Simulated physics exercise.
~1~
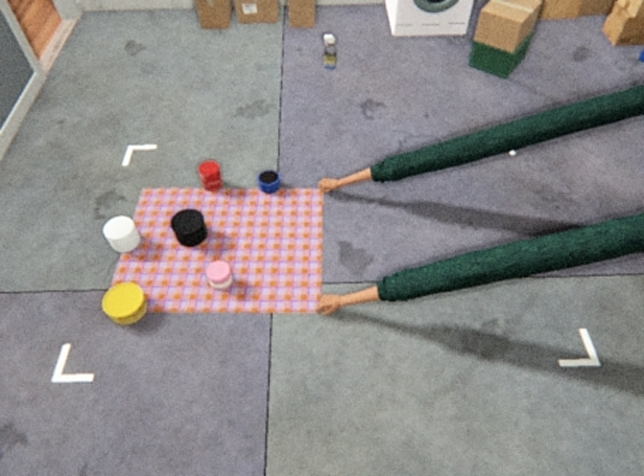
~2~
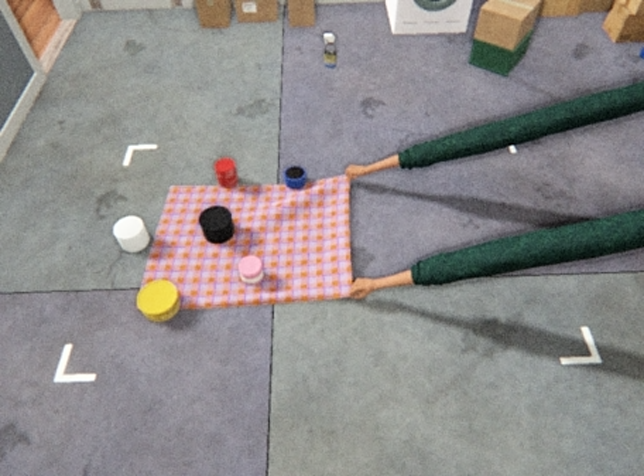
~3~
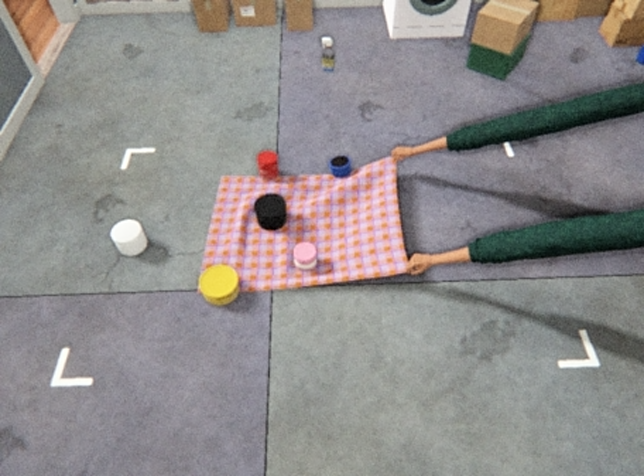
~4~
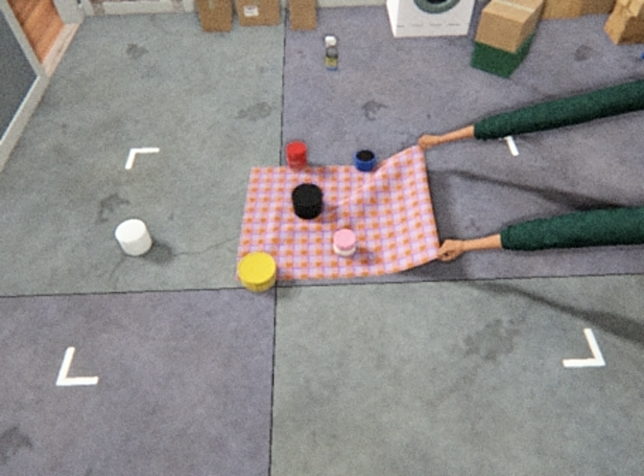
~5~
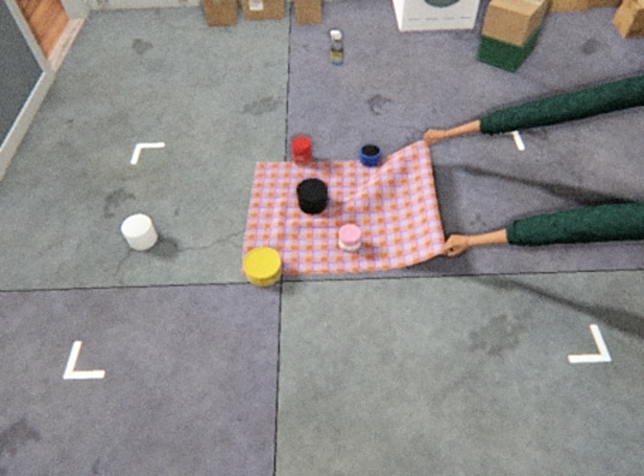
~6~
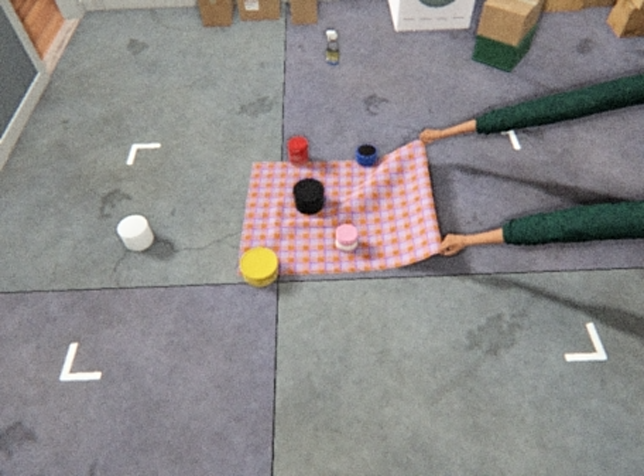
On a utility-room floor, two green-sleeved arms pull a checked rug to the right, carrying along yellow, red, black, pink and blue containers while a white tub stays behind at left. The rug stops with its right side rumpled, the hands still gripping its corners.
